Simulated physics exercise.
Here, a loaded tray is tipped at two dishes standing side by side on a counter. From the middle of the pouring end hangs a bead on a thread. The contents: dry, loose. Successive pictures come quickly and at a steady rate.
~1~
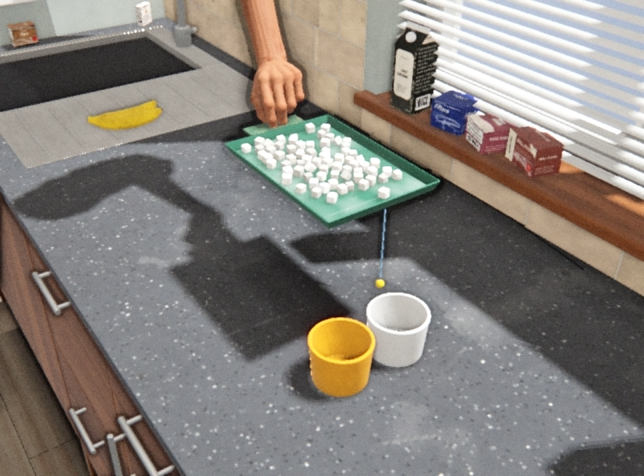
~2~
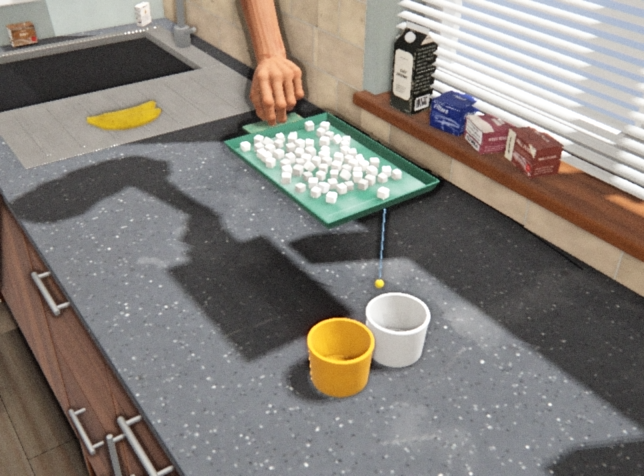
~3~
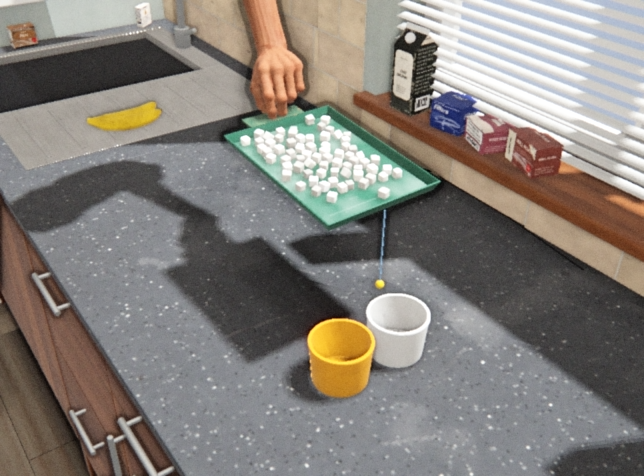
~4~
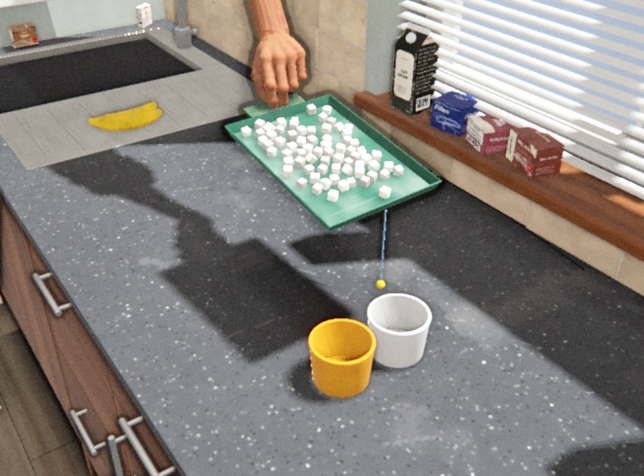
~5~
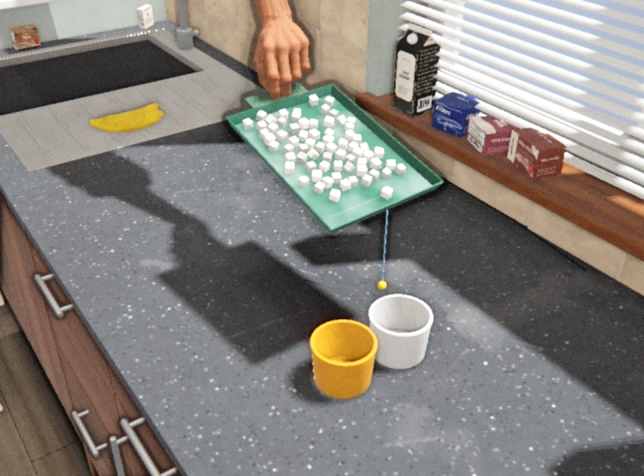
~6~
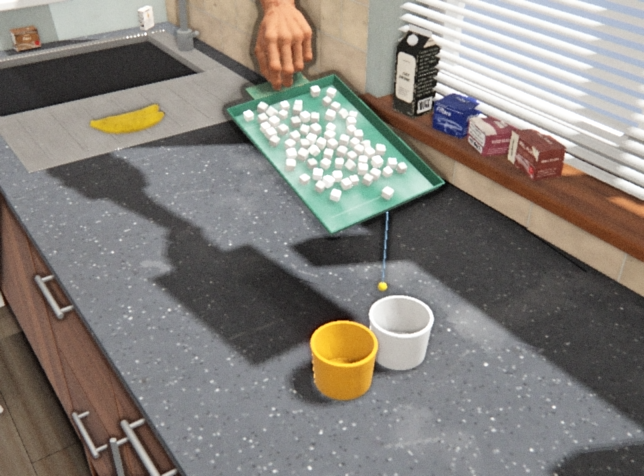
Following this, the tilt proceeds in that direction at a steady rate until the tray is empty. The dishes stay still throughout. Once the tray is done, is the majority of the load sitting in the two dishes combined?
Yes, the majority is there.
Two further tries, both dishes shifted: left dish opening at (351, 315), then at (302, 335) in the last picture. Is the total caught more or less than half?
First shift, a minority share; second shift, a minority share.
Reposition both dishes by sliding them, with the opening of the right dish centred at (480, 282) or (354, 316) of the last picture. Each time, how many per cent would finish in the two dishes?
About 10 per cent first, then about 40 per cent.
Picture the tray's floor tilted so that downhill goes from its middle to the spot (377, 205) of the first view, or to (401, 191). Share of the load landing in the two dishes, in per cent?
First case about 70 percent; second case about 10 percent.
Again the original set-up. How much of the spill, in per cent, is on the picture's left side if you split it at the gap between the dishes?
Close to 40 %.
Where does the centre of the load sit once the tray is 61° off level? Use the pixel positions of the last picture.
In the last view, the load is centred close to (357, 212).
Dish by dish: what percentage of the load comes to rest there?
40 per cent goes to the left dish and 30 per cent to the right dish.
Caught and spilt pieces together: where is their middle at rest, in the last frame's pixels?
Close to (361, 368) in the last view.
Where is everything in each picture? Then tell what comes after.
The first picture shows corners of the pouring end (329, 219) and (434, 180), level; middle of the load (327, 163), sugar cubes; left dish (360, 373); right dish (417, 344); bead on its thread (380, 284).
The second picture shows corners of the pouring end (329, 219) and (433, 180), level; middle of the load (327, 162).
The third picture shows corners of the pouring end (329, 221) and (434, 180), tipped barely, lowest at the left corner; middle of the load (327, 159).
The fourth picture shows corners of the pouring end (330, 222) and (435, 180), tipped a little, lowest at the left corner; middle of the load (329, 153).
The fifth picture shows corners of the pouring end (332, 225) and (438, 180), tipped a little, lowest at the left corner; middle of the load (331, 149).
The sixth picture shows corners of the pouring end (333, 228) and (438, 181), tipped clearly, lowest at the left corner; middle of the load (332, 145); left dish (363, 376); right dish (420, 347).
Just after the last frame, tray tipped steeply; roughly two thirds on the tray; just a few in the left dish; roughly a quarter in the air.
A moment on, tray tipped right over; just a few on the tray; roughly a third in the left dish; roughly a quarter in the right dish; roughly a quarter outside both; roughly a quarter in the air.
Further on, tray tipped past a quarter turn; roughly half in the left dish; roughly a quarter in the right dish; roughly a quarter outside both.
When it is over, tray tipped past a quarter turn; roughly half in the left dish; roughly a quarter in the right dish; roughly a quarter outside both.
